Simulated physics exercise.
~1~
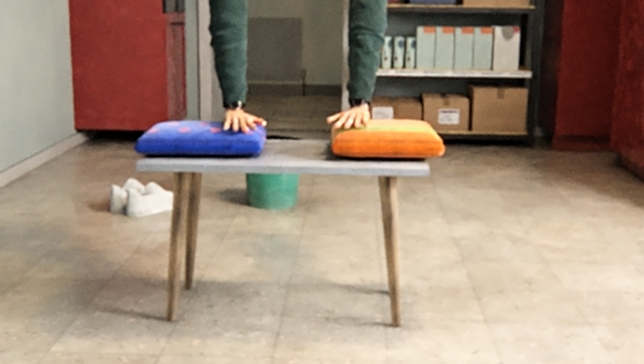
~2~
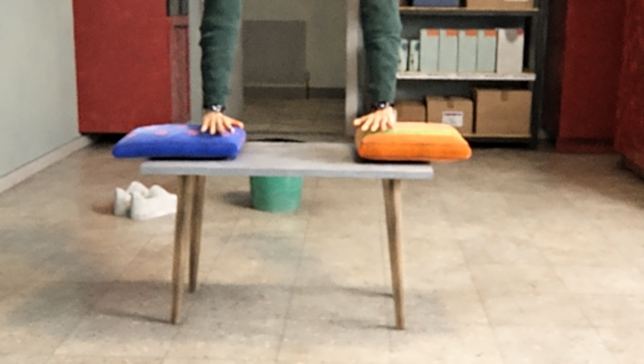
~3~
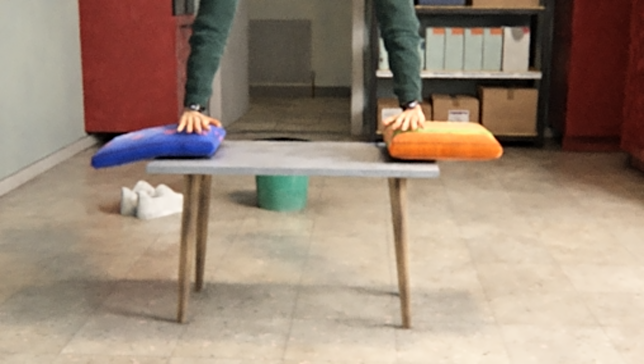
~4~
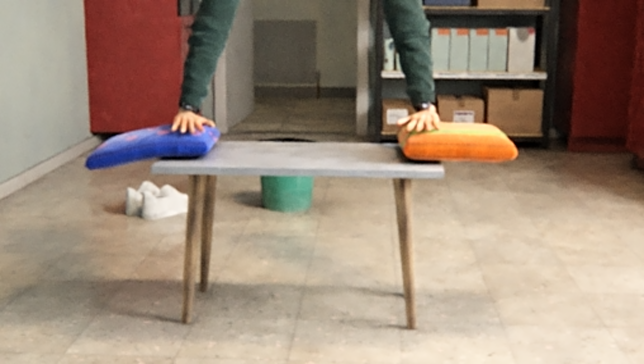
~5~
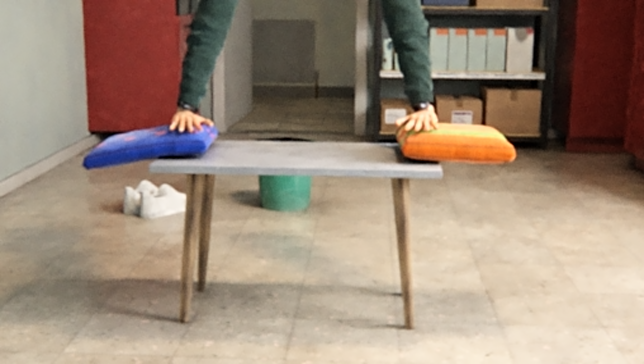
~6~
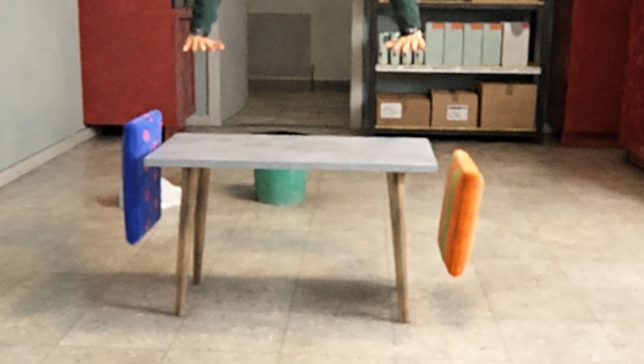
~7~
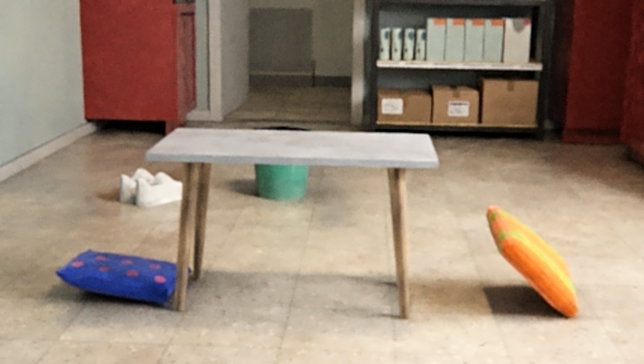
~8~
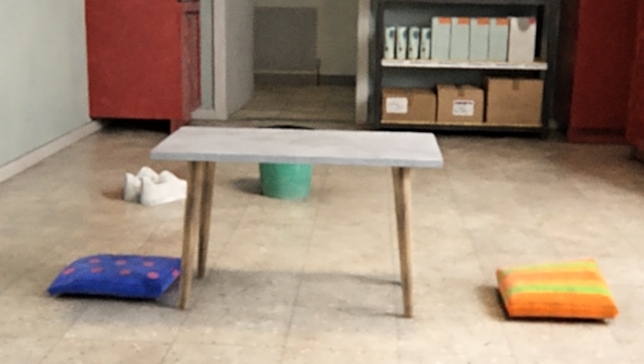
At first, a person's hands rest on a blue pillow and an orange cushion lying on a short grey table. The hands slide them apart, the blue one to the left and the orange one to the right, until both stick out well past the ends. They pause there briefly, the blue pillow's outer end sagging. Then the hands lift away, and both tip outwards and drop off the table's opposite ends. The blue pillow lands by the left legs, while the orange cushion comes down at a tilt on the right. Finally, both lie flat on the floor beside the empty table.
